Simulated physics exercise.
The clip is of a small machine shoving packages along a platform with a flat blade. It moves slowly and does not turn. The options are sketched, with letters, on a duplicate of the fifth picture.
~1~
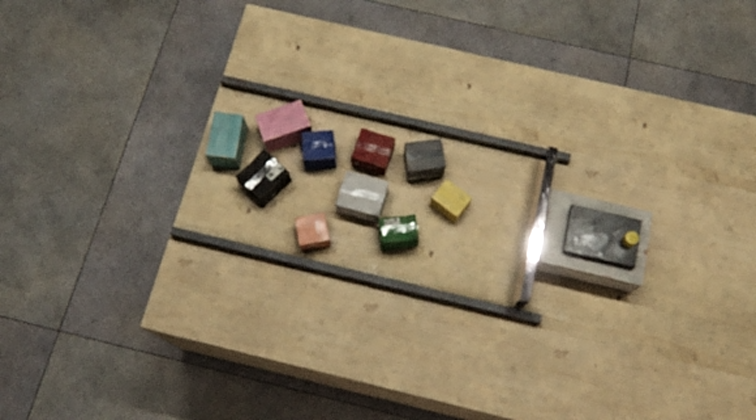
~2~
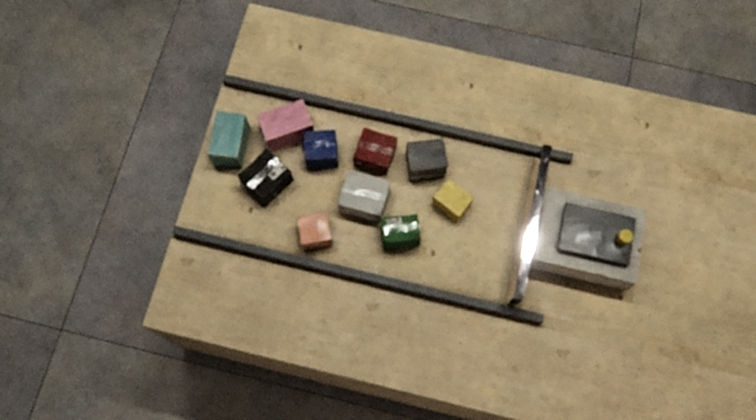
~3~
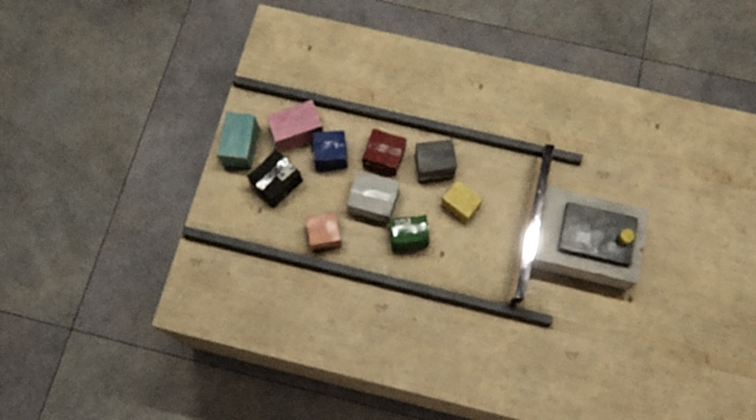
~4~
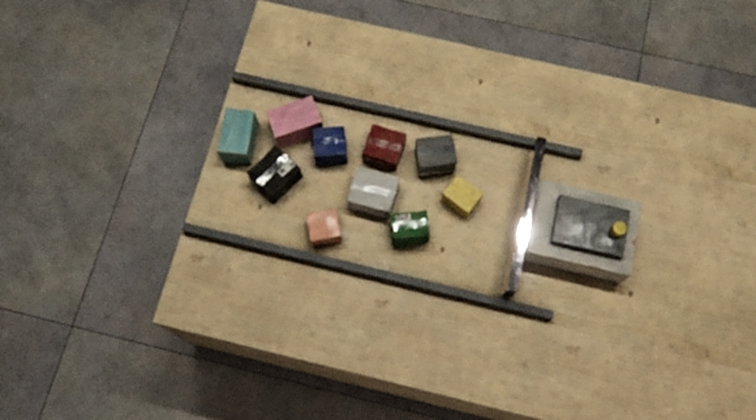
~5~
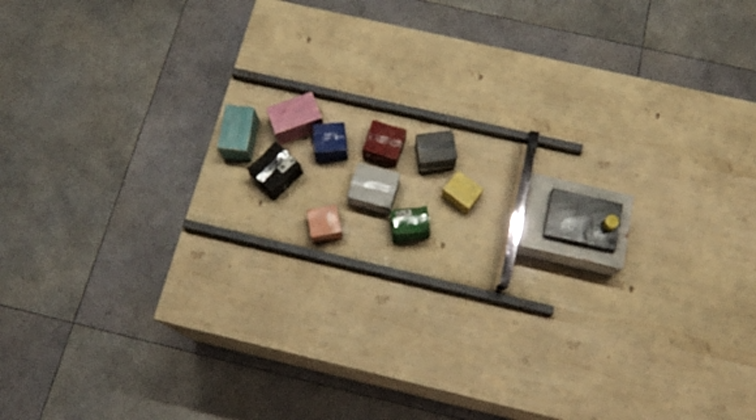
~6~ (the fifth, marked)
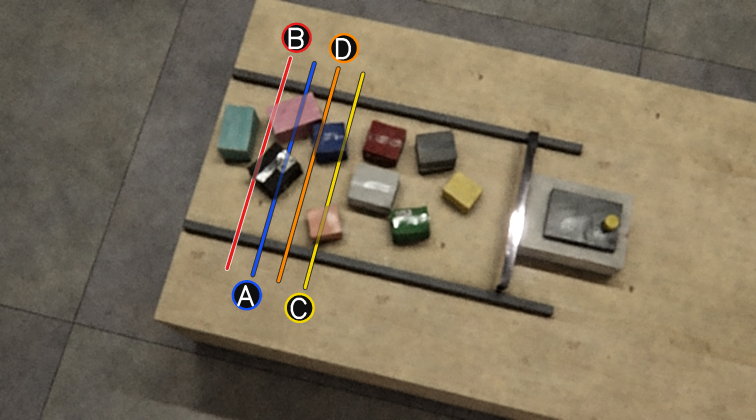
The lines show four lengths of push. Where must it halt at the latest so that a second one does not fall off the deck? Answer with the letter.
Line D.
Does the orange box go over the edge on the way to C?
No.
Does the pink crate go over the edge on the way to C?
No.
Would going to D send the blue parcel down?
By then, no.
On the marked copy, A at (285, 165); B at (260, 159); C at (335, 176); D at (310, 171).
Following D. Soon after the start, robot (501, 201); grey box (427, 149); yellow crate (423, 186).
Later, robot (425, 184); pink crate (279, 111); black parcel (261, 176).
In the end, robot (366, 170); turquoise crate (212, 138); pink crate (230, 98); none fallen.
As for the rest, A drops two; B drops five; C is within the limit but short.
